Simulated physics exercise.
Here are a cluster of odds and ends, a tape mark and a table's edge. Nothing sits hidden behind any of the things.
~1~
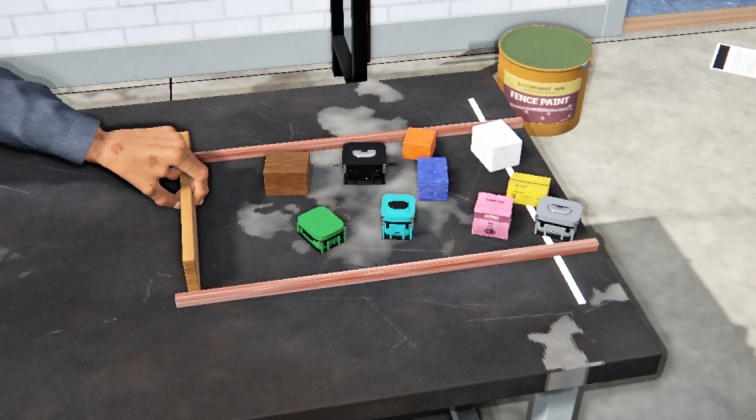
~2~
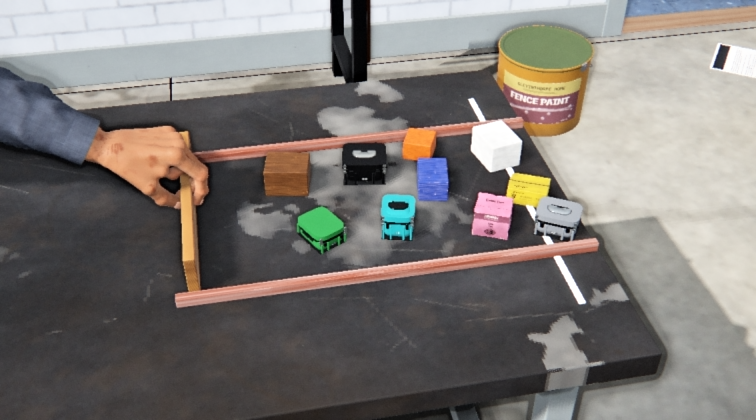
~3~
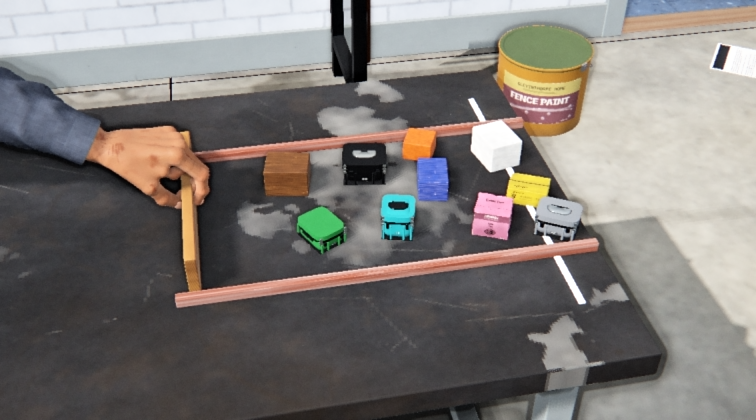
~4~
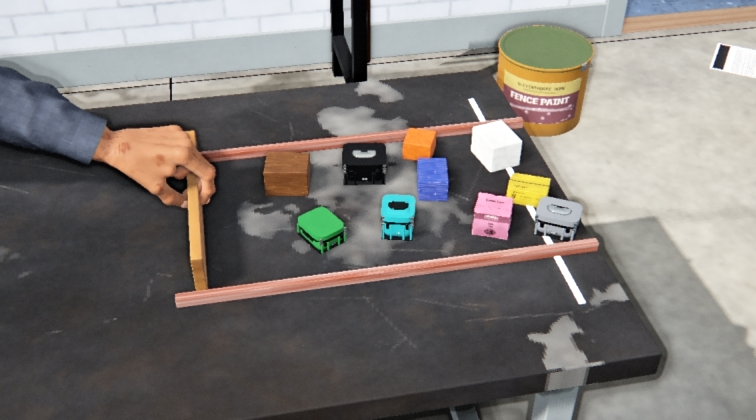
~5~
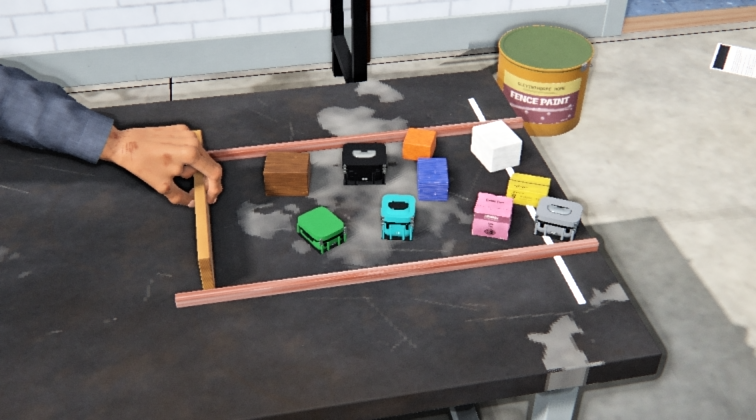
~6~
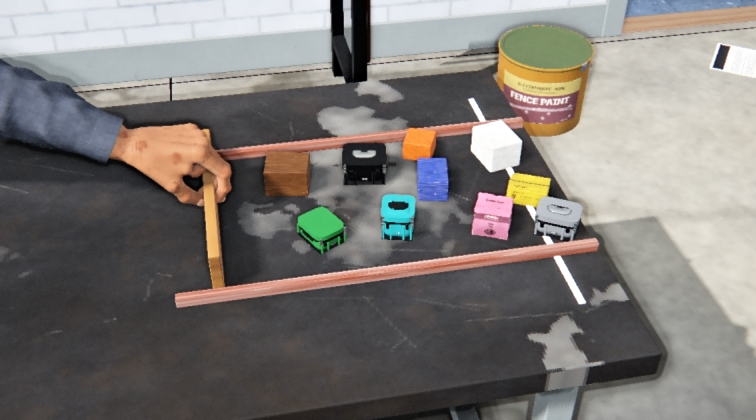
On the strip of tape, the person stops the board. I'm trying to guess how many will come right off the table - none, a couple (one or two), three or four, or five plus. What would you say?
I would say five plus.
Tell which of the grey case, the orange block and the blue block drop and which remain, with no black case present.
In that case the grey case goes off the edge, the orange block stays where it is, the blue block stays where it is.
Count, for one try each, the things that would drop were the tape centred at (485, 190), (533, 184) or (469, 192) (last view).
Down on the floor: 4, 7 and 3.
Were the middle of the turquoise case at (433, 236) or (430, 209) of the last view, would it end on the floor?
Results in order - still up; down.
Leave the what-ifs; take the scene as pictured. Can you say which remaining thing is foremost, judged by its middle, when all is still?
That's the blue block.
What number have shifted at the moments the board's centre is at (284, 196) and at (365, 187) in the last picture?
I get 1 at the one place and 6 at the other.
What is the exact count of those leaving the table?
The total is 7.
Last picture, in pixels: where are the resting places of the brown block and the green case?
You'll see the brown block at (524, 145), with the green case at (549, 205).
Soon after, none off yet; grey case at rest near (558, 220); yellow box at rest near (528, 190); white block at rest near (496, 146).
At rest, the number that fall off is five or more; fallen, black case, turquoise case, orange block, pink box, white block, yellow box and grey case.
